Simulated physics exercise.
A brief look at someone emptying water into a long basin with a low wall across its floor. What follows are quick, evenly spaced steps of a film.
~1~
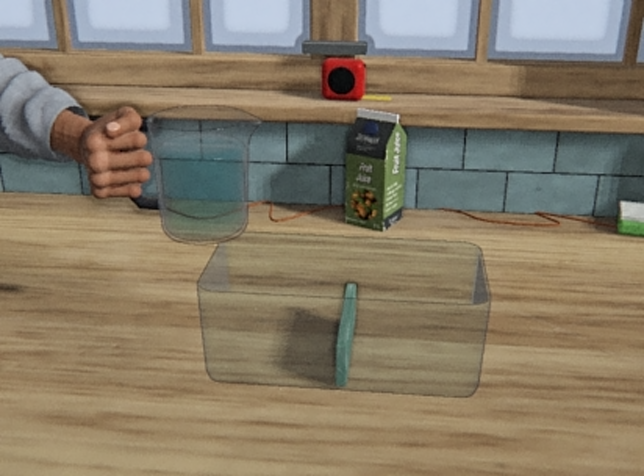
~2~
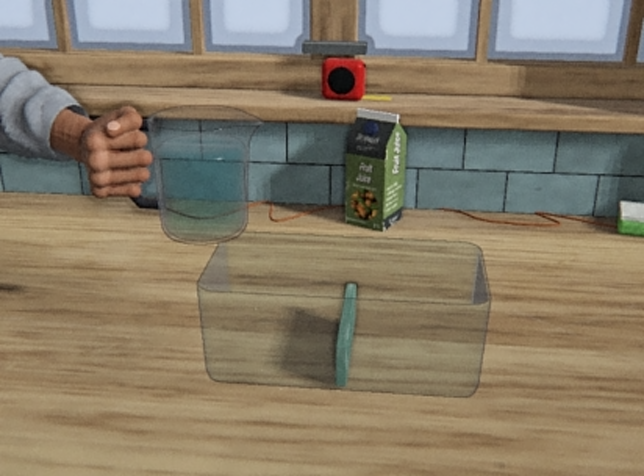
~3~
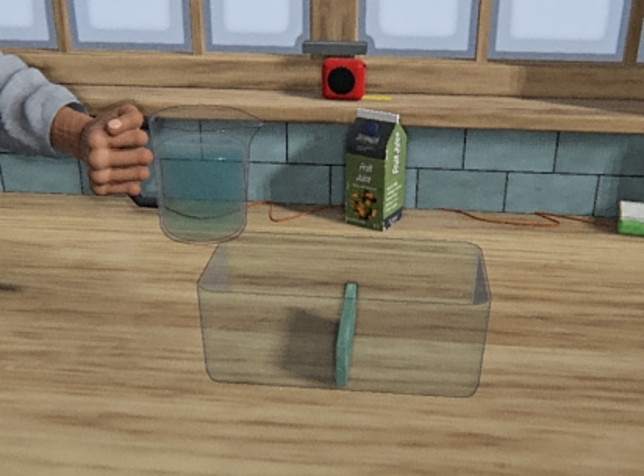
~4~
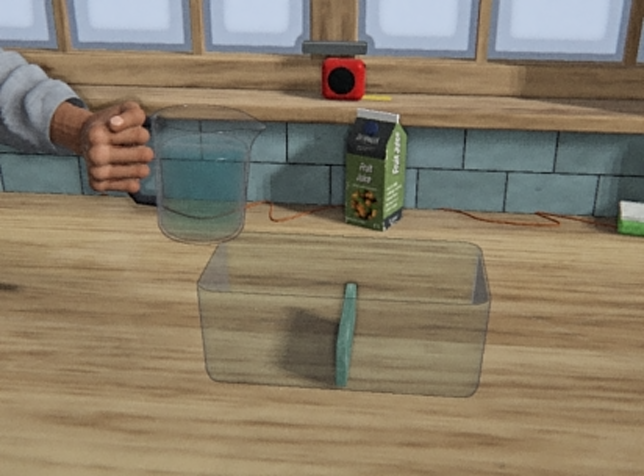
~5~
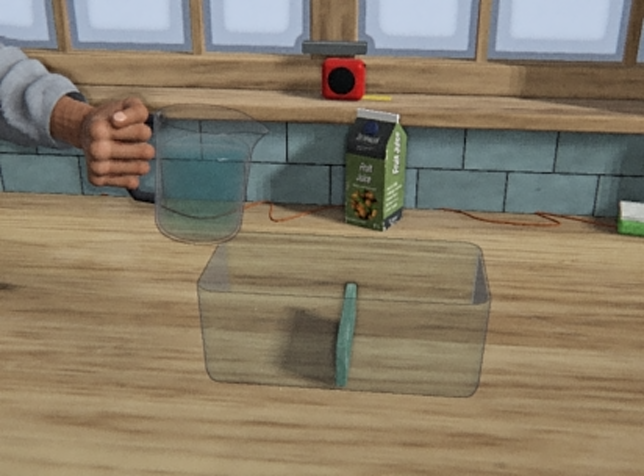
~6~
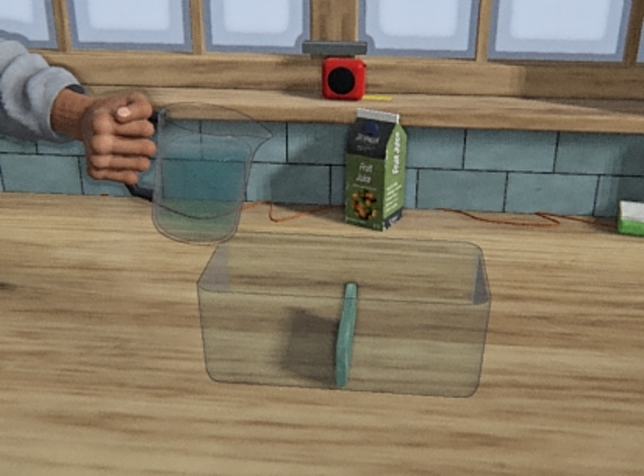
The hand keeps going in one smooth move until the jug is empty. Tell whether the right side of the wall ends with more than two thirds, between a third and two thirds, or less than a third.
The right side ends with less than a third.
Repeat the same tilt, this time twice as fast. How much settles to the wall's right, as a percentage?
Share on the right: Some 5 percent.
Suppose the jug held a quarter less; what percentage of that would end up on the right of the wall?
Something like 0 per cent, give or take.
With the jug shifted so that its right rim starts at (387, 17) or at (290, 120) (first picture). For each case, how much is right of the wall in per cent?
Close to 65 in a hundred, and close to 60 in a hundred.
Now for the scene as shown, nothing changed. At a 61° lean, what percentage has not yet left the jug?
Remaining fraction: Approx. 90 %.
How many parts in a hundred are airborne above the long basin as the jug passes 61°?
That comes to near 10 percent.
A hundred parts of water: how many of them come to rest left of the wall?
It is close to 95 per cent.
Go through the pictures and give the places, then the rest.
In the first frame, tilt 0°; pouring edge (263, 121); surface from (158, 143) to (246, 145); the long basin's rim runs from (211, 260) to (485, 274); the wall's top is at (347, 314).
In the second frame, tilt 0°; pouring edge (263, 122); surface from (159, 142) to (246, 145).
In the third frame, tilt 2°; pouring edge (264, 123); surface from (160, 141) to (246, 146).
In the fourth frame, tilt 4°; pouring edge (267, 126); surface from (160, 142) to (248, 146).
In the fifth frame, tilt 7°; pouring edge (270, 130); surface from (161, 143) to (250, 147).
In the sixth frame, tilt 11°; pouring edge (273, 135); surface from (164, 145) to (253, 147).
A moment on, the jug is tipped part way and 91 per cent is still to pour, 1 is left of the wall and 0 right of it.
Next, the jug is tipped on its side and 47 per cent is still to pour, 38 is left of the wall and 2 right of it.
Then the jug is tipped on its side and 12 per cent is still to pour, 80 is left of the wall and 2 right of it.
Later the jug is tipped on its side and 3 per cent is still to pour, 92 is left of the wall and 3 right of it.
At rest 95 per cent lies left of the wall, 3 right of it and 1 outside.
